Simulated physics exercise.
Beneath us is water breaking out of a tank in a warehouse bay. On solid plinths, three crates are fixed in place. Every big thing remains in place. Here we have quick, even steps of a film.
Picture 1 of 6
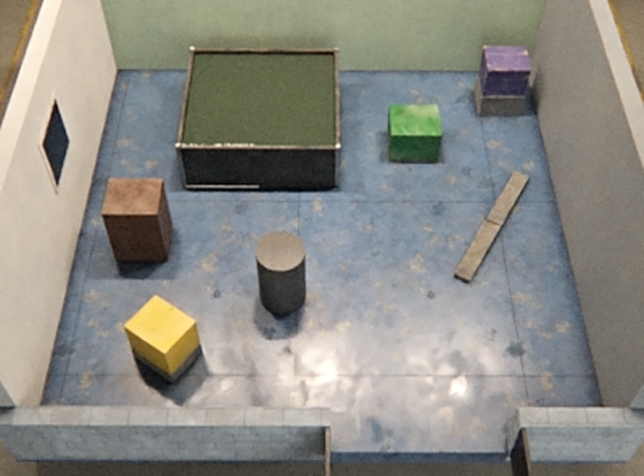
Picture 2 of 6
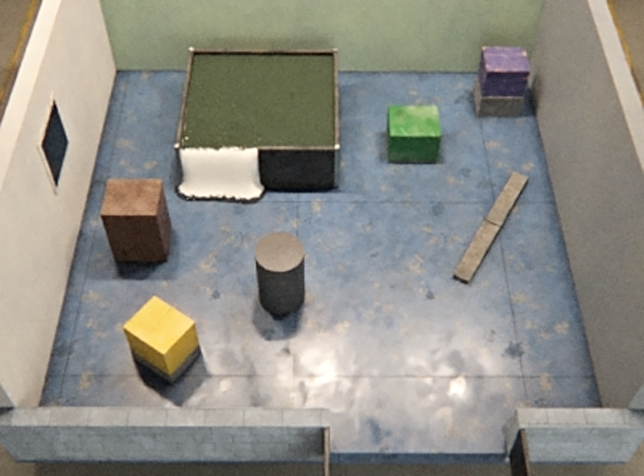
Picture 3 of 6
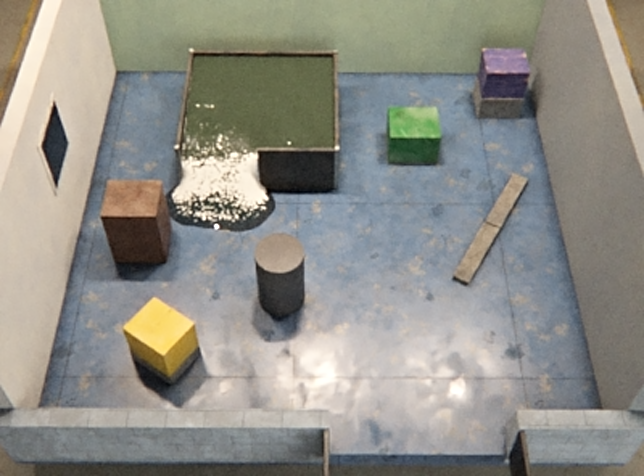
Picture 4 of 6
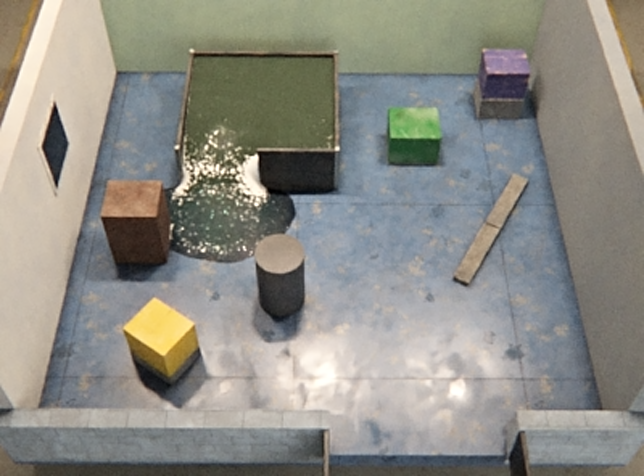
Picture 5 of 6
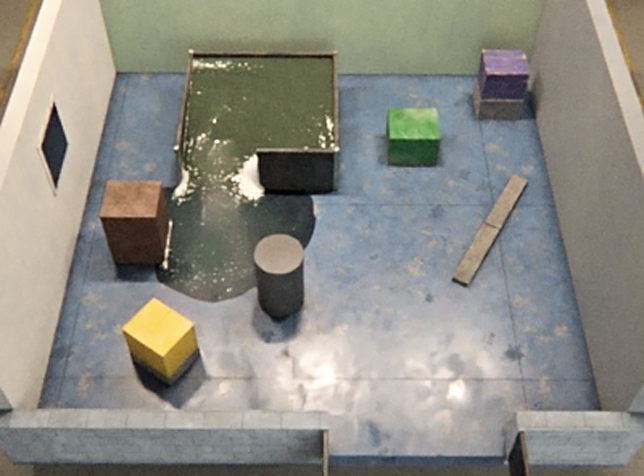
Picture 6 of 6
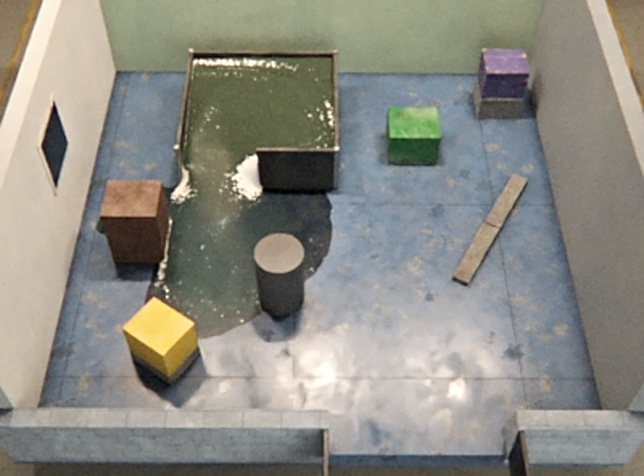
In a walled bay with a blue floor, water burst from the front left of an open tank and spread forward in a dark pool, passing between the brown block and gray cylinder.
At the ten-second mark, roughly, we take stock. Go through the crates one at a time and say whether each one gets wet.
In the end the blue crate will not even get damp. The yellow crate will be wet. The green crate will be wet.
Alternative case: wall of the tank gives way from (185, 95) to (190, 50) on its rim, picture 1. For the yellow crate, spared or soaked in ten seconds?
I'd say the yellow crate is untouched.
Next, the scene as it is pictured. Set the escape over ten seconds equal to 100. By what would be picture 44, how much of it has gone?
Near 50 in a hundred.
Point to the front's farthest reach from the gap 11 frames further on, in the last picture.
Farthest reach: About (423, 436).
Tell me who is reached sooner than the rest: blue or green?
My answer: The green one.
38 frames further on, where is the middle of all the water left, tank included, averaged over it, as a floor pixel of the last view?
Near (265, 243).
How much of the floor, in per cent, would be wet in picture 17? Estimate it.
Around 45 in a hundred.
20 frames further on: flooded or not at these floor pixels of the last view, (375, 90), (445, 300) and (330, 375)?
First spot clear, second spot swamped, third spot swamped.
A moment on, water covers 25 % of the floor; the blue crate not reached, the yellow crate water round its plinth, the green crate not reached.
Next, water covers 45 % of the floor; the blue crate not reached, the yellow crate water round its plinth, the green crate not reached.
Then, water covers 65 % of the floor; the blue crate not reached, the yellow crate water round its plinth, the green crate not reached.
Later, water covers 80 % of the floor; the blue crate not reached, the yellow crate water round its plinth, the green crate water round its plinth.
In the end, water covers 95 % of the floor; the blue crate stayed above the water, the yellow crate was topped, the green crate was topped.
